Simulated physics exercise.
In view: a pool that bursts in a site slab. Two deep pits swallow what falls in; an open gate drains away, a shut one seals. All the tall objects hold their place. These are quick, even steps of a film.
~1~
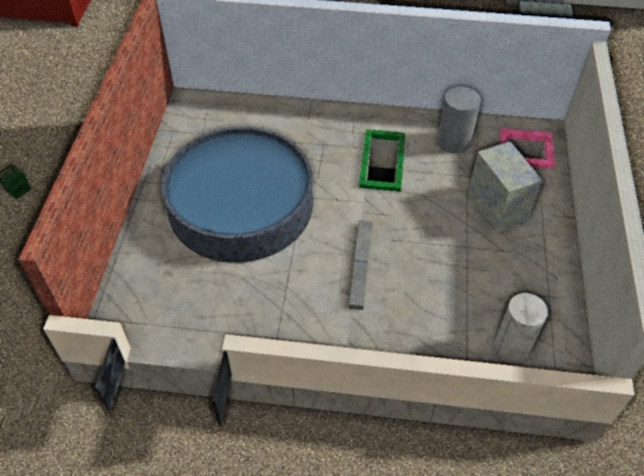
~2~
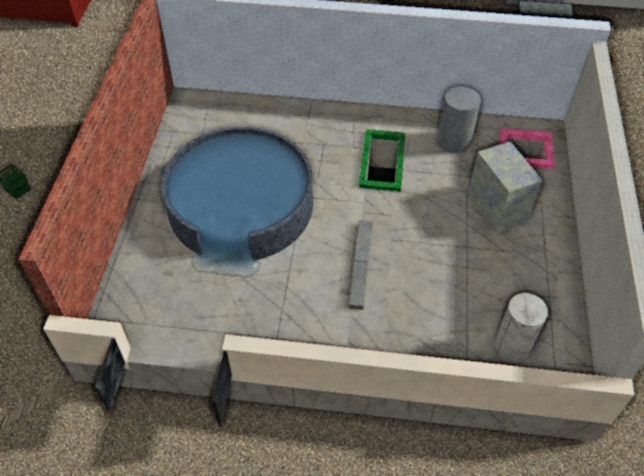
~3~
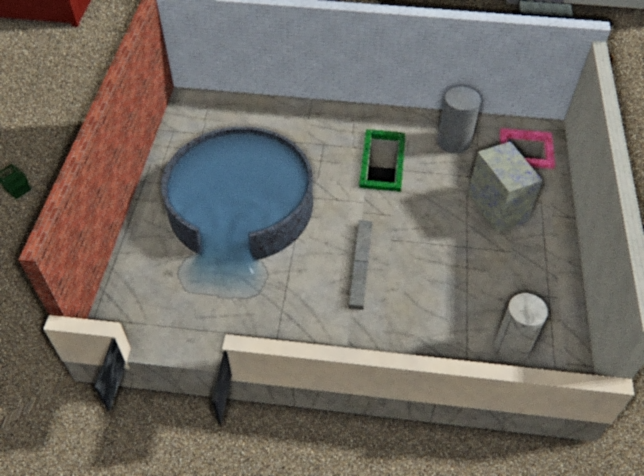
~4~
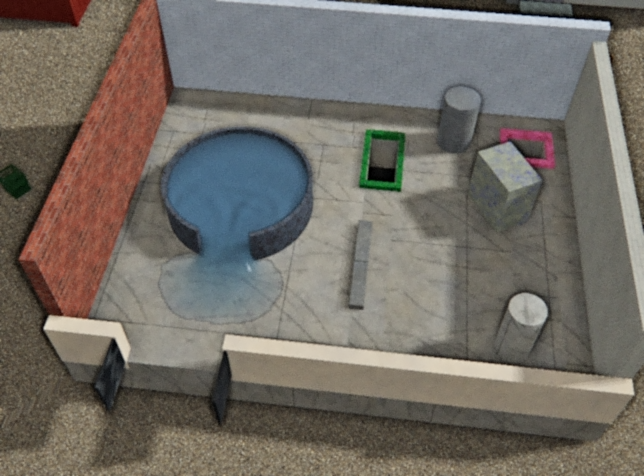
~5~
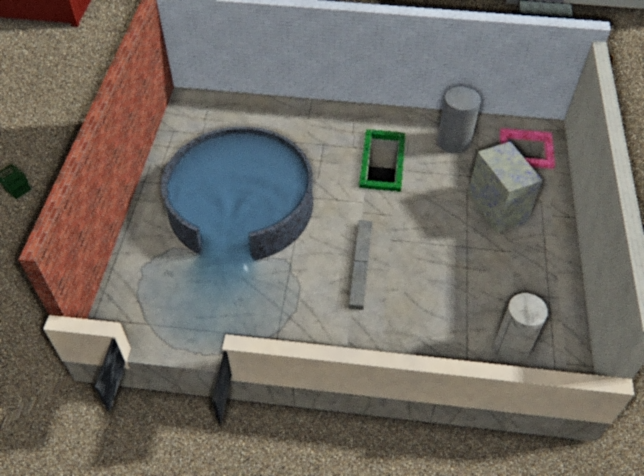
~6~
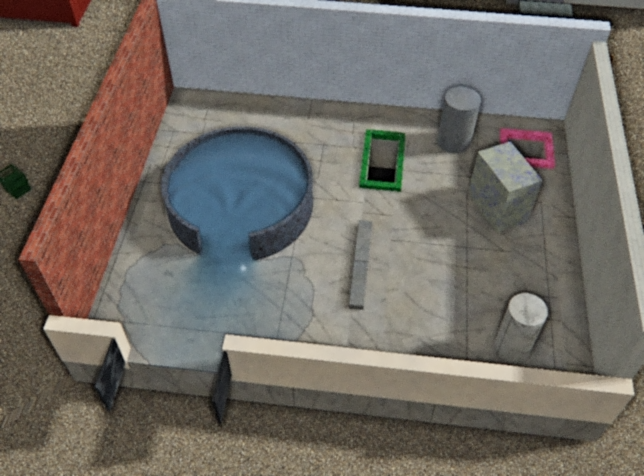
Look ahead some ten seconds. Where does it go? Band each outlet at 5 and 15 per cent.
One by one: The gate takes more than 15 %; the green pit takes less than 5 %; the pink pit takes less than 5 %.
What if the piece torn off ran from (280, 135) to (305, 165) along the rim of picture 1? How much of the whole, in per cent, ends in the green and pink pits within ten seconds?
Roughly, in per cent: Green 20, pink 2.
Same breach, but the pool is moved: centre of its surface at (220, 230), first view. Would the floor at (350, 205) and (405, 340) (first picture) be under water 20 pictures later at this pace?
In that order: Not flooded, wet.
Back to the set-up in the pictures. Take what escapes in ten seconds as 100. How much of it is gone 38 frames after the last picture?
Close to 75 %.
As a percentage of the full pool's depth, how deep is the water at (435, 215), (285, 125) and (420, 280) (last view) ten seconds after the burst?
In turn 2, 2 and 2 in a hundred.
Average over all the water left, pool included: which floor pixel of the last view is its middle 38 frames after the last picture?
I would point to (280, 243).
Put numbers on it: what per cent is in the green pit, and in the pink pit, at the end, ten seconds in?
In turn 0 and 0 per cent.
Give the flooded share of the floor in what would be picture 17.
I make it 20 per cent.
A moment on, water covers 15 % of the floor; the gate 5 %, the green pit 0 %, the pink pit 0 %.
Next, water covers 20 % of the floor; the gate 12 %, the green pit 0 %, the pink pit 0 %.
Then, water covers 35 % of the floor; the gate 22 %, the green pit 0 %, the pink pit 0 %.
Later, water covers 50 % of the floor; the gate 34 %, the green pit 0 %, the pink pit 0 %.
In the end, water covers 70 % of the floor; the gate 45 %, the green pit 0 %, the pink pit 0 %.
